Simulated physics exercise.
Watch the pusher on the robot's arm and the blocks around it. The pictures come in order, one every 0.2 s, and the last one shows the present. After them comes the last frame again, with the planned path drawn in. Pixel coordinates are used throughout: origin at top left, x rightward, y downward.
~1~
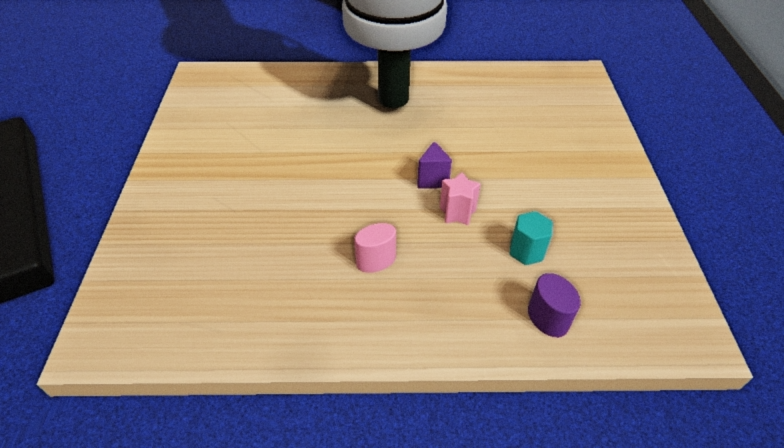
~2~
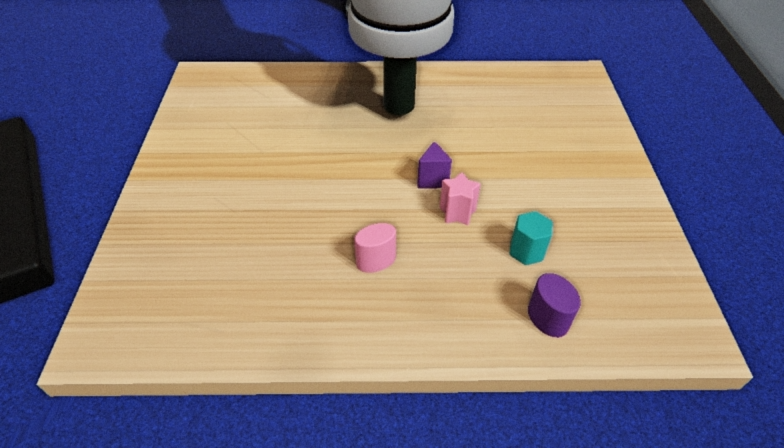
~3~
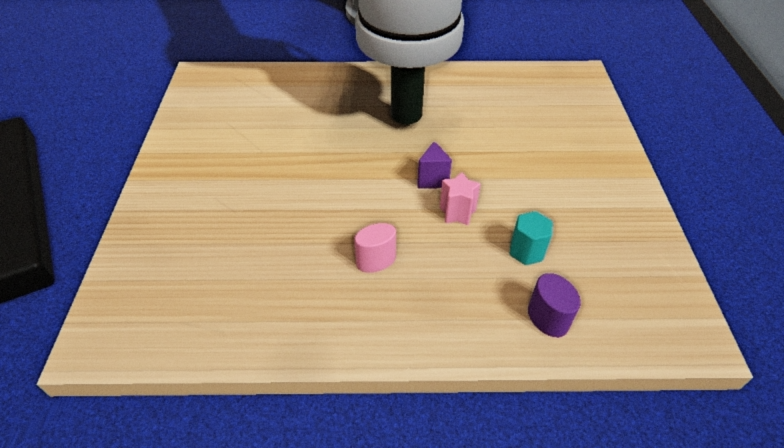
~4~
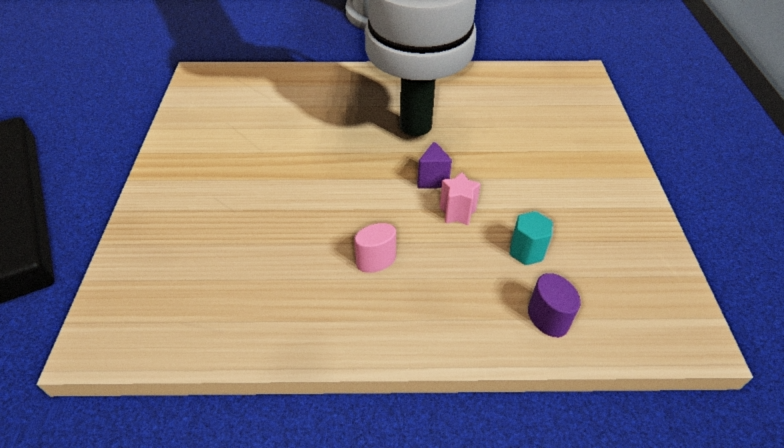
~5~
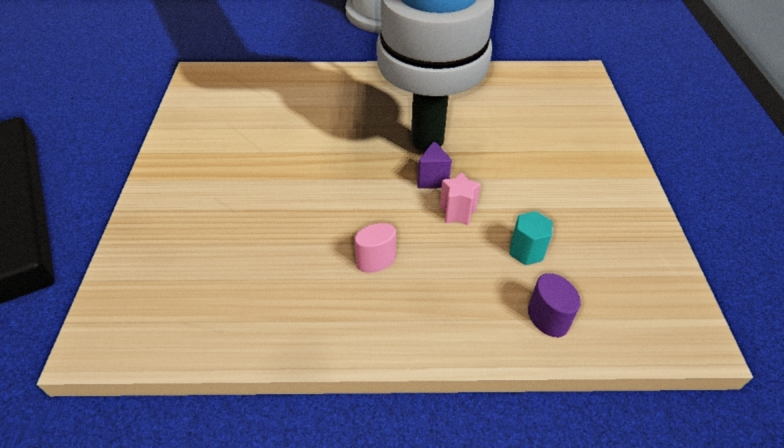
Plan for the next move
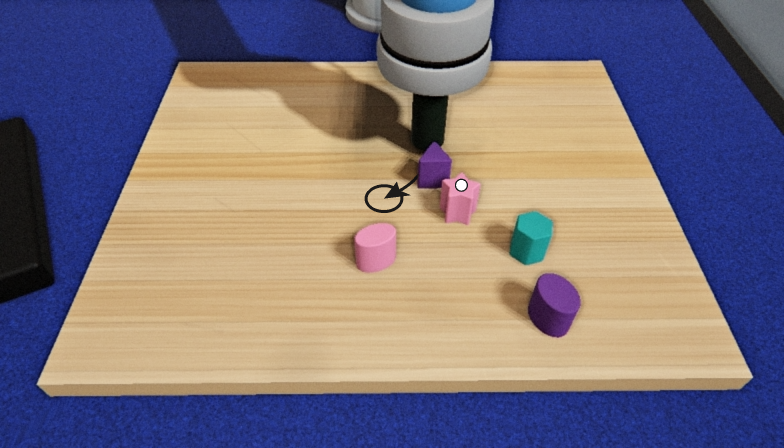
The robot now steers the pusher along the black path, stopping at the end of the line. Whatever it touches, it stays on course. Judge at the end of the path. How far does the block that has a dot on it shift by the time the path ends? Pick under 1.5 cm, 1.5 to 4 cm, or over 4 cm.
Travel: Within 1.5 cm.
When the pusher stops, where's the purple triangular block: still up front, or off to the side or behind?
By the time the path ends, the purple triangular block has slid off to the side or behind.
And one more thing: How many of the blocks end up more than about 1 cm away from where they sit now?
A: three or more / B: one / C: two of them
I choose B.
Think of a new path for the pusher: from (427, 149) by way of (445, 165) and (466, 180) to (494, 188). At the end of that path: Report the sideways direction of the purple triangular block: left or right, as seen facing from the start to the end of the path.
Shifts right.
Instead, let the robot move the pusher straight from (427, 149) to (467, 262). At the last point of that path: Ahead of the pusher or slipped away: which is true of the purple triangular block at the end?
The purple triangular block is left behind or beside.
The line goes from (427, 149) through (423, 168) and (408, 185) to (384, 198); the dot is on the pink star-shaped block.
On the path given first. Halfway along, pusher (417, 168); purple triangular block (440, 163), turned 15° clockwise.
At the end, pusher (384, 189); purple triangular block (440, 164); pink star-shaped block unmoved.
